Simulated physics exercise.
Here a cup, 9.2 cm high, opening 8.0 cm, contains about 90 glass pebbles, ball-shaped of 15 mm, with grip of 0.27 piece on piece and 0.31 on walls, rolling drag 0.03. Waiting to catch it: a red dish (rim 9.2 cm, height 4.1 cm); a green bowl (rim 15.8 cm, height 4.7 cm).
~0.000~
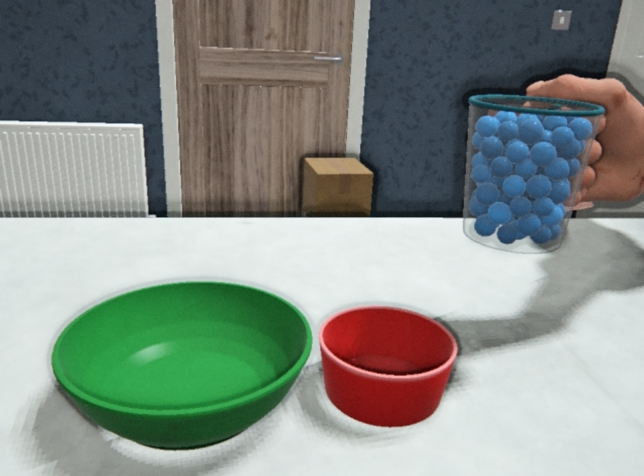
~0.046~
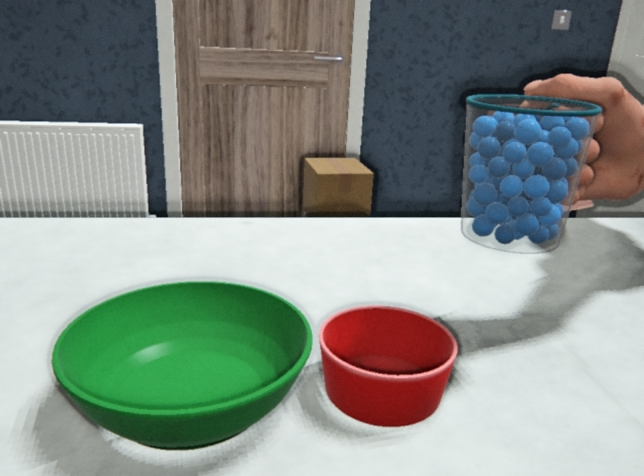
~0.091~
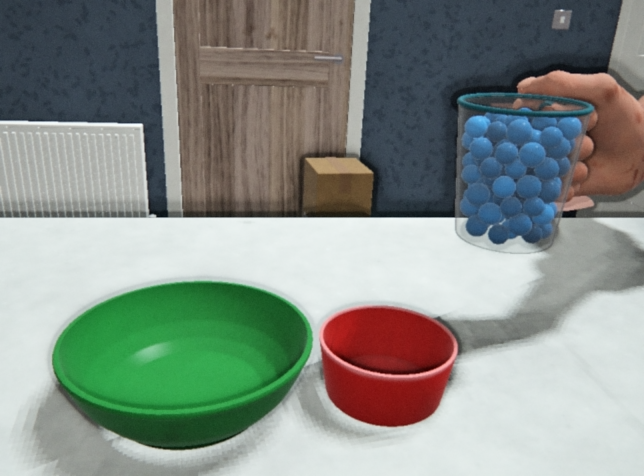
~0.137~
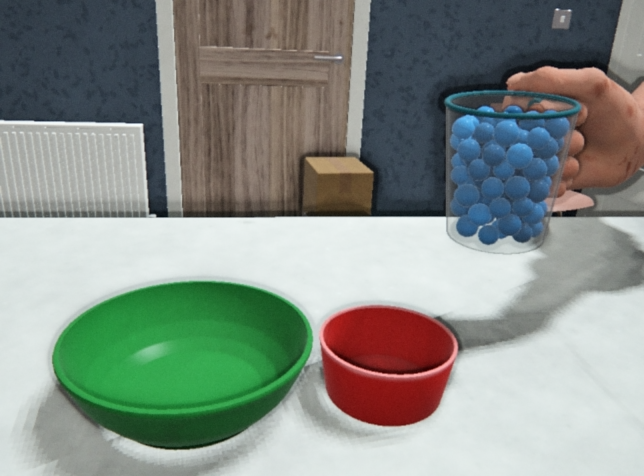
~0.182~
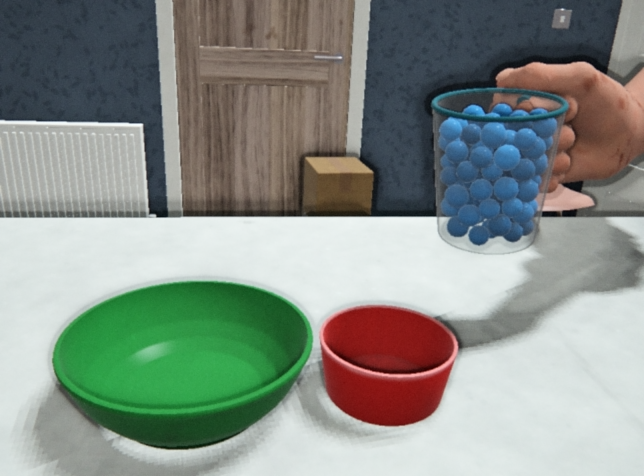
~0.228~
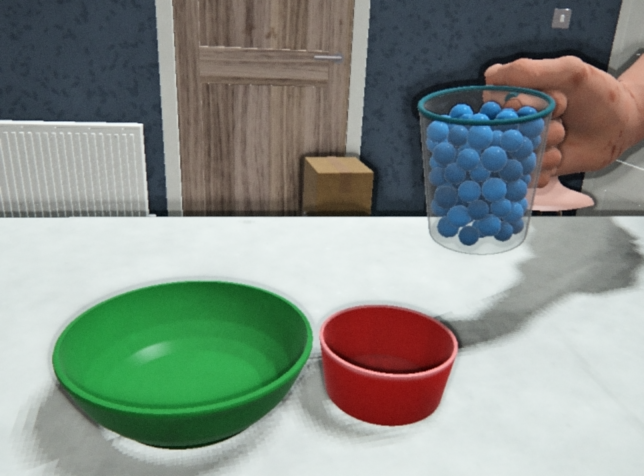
In a room with a wooden door and a radiator, a hand holds a clear cup full of blue balls upright above a white surface, behind a green bowl and a smaller red dish. The hand moves the cup a short way left, then tilts it slightly leftward as it continues.
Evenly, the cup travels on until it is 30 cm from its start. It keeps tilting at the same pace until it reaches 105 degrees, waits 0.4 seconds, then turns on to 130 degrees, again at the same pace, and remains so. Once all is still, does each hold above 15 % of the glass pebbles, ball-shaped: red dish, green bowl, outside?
Red dish: Under, green bowl: Under, outside: Over.
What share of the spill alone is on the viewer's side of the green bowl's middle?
I'd put it at close to 70 percent of the spill.
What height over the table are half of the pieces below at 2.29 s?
Height: Roughly 0 cm.
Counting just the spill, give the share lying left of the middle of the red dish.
I reckon close to 100 per cent of the spill.
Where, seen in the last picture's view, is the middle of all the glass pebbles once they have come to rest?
Somewhere about (87, 426) in the final view.
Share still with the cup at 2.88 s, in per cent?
Some 0 per cent is still held.
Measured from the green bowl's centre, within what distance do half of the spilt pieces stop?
Some 56 cm from the centre.
After 1.02 s, tilt 60 degrees; cup 100 %; middle of all pieces near (280, 173).
After 1.68 s, tilt 101 degrees; cup 55 %, outside 20 %, green bowl 5 %, in the air 15 %; middle of all pieces near (50, 264).
After 2.29 s, tilt 107 degrees; outside 90 %, green bowl 5 %.
After 2.88 s, tilt 130 degrees; outside 95 %, green bowl 5 %.
In the end, at 4.3 s, cup 0 %, outside 95 %, red dish 0 %, green bowl 5 %.
